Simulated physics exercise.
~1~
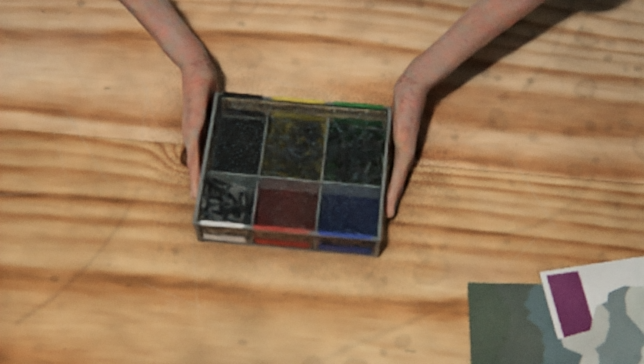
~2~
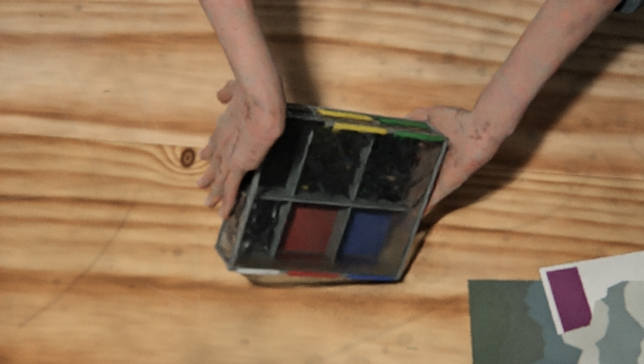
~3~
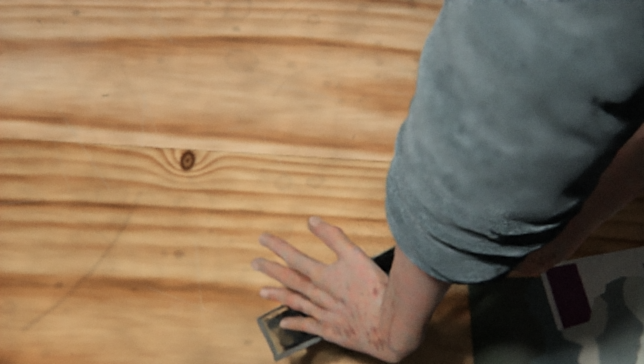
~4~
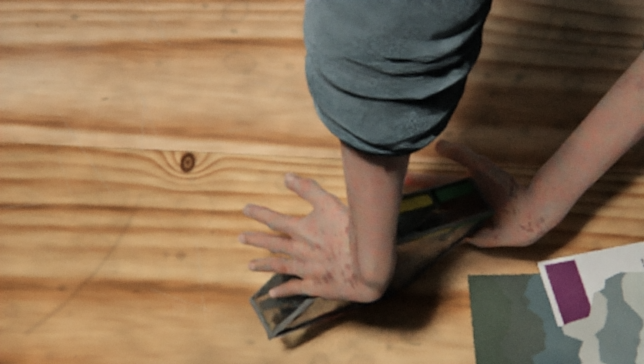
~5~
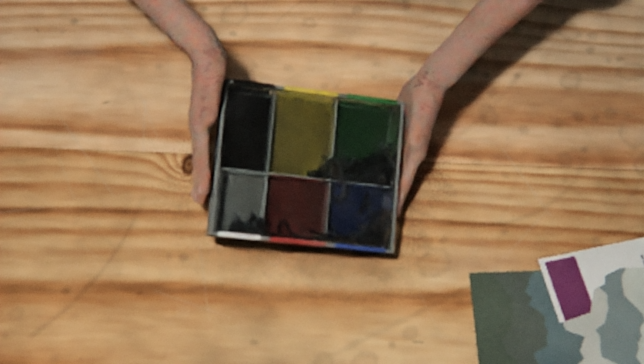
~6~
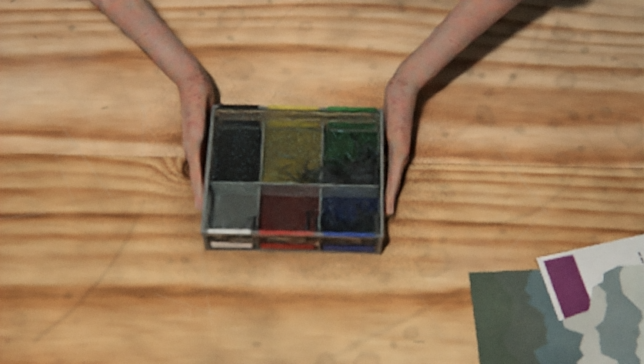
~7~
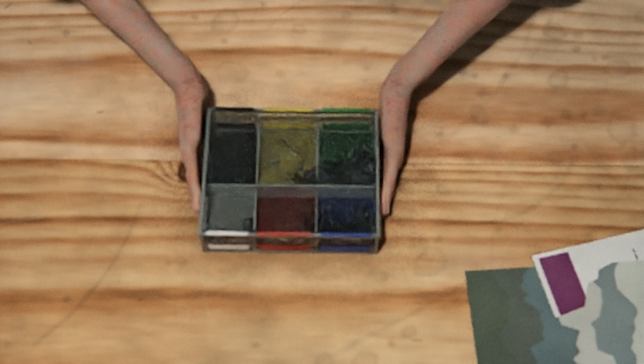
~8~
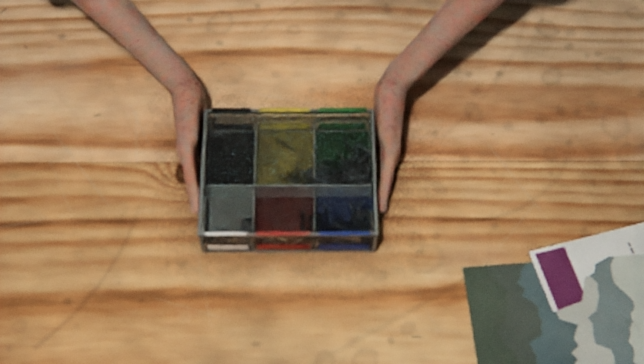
On a wooden table, two hands tilting a lidded box of coloured compartments steeply over, then setting it flat again, dark pieces resettled.
